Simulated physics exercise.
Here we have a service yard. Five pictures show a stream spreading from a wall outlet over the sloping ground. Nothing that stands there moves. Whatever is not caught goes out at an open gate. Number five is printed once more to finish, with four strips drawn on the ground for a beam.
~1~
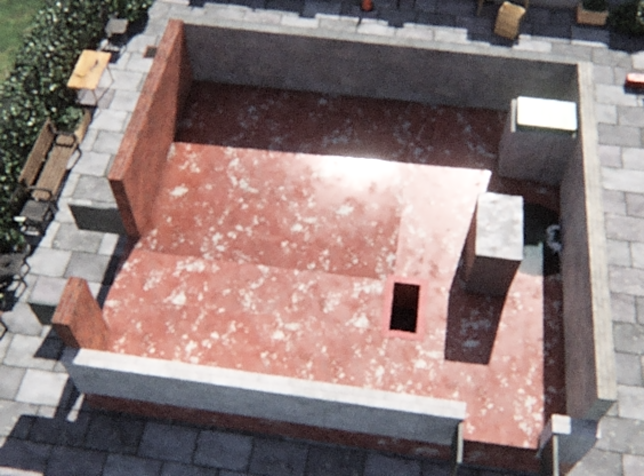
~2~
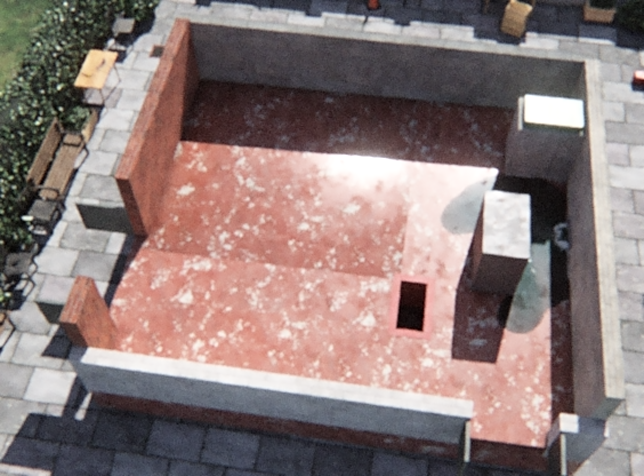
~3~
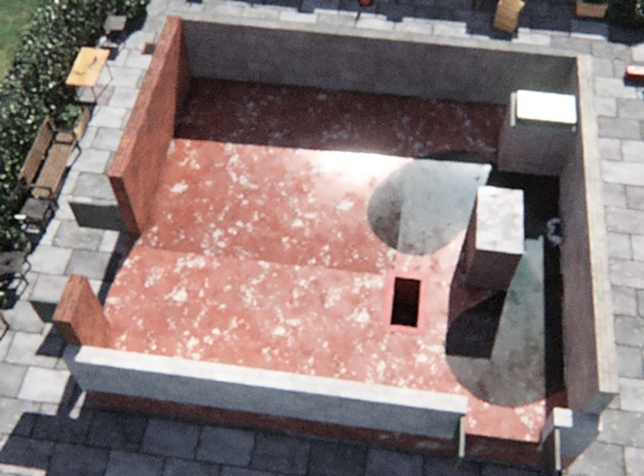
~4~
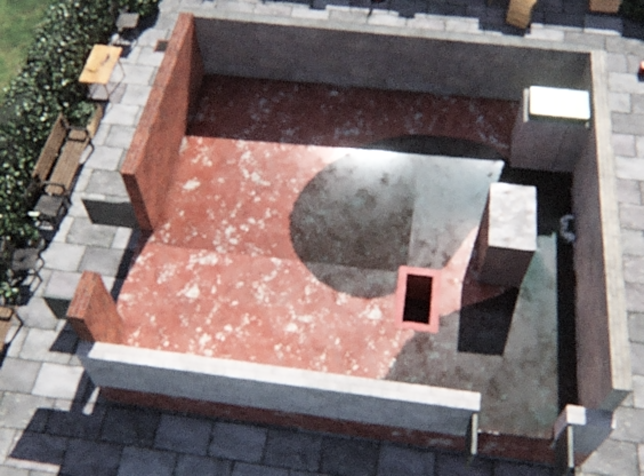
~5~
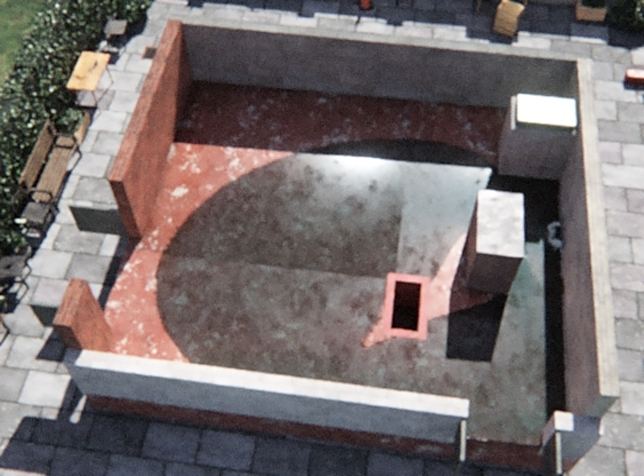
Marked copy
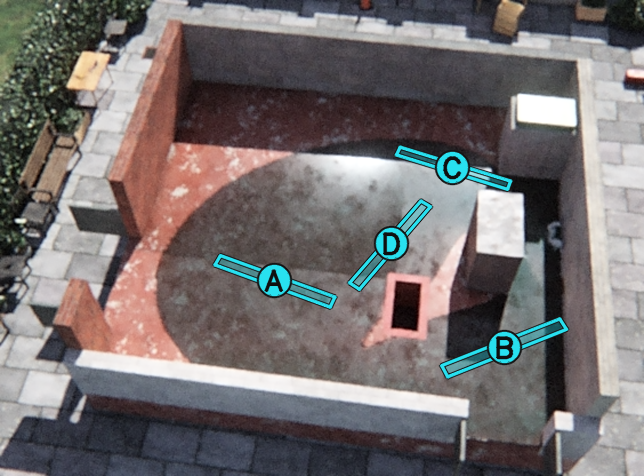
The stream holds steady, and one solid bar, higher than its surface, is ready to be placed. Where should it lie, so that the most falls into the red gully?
Use place B.
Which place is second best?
Here it is place D.
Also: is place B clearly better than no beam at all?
Yes, it helps clearly.
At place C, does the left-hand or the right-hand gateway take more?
The left gate.
On the marked copy, A from (217, 260) to (332, 302); B from (444, 371) to (563, 324); C from (398, 151) to (509, 185); D from (354, 286) to (425, 203).
Choosing A, about 3 % of the stream runs into the red gully, about 96 % out by the gates.
Choosing B, about 23 % of the stream runs into the red gully, about 77 % out by the gates.
Choosing C, about 4 % of the stream runs into the red gully, about 96 % out by the gates.
Choosing D, about 16 % of the stream runs into the red gully, about 84 % out by the gates.
